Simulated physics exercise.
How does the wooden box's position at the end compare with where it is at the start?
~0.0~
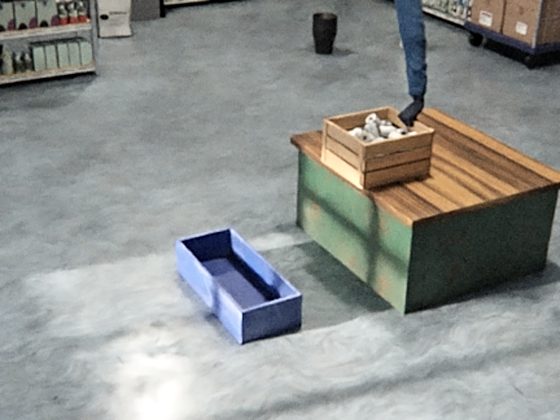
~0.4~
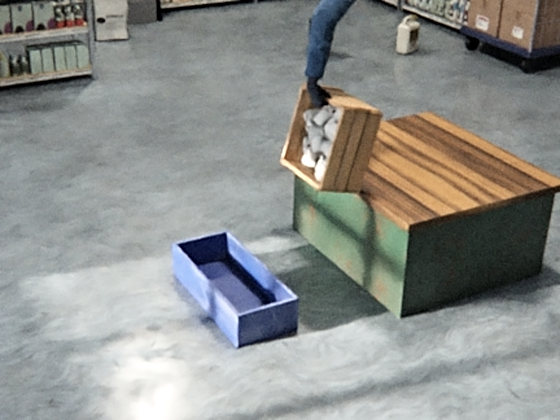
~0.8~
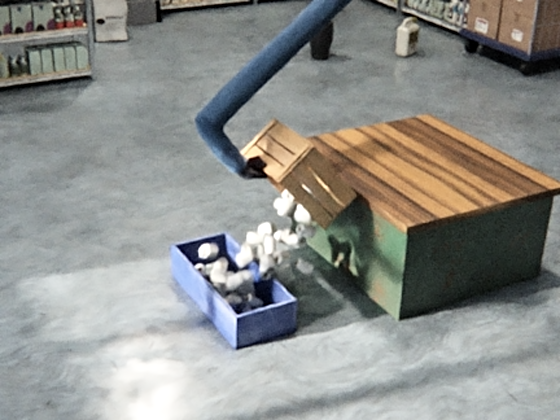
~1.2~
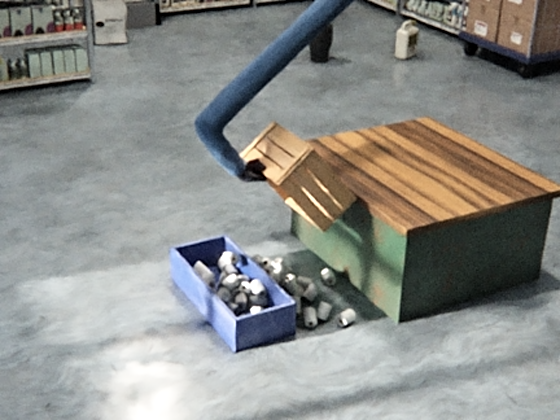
At the start the wooden box sits upright on top of the bench, but at the end it is farther left and lower, held tipped over by the blue arm at the bench's left edge.
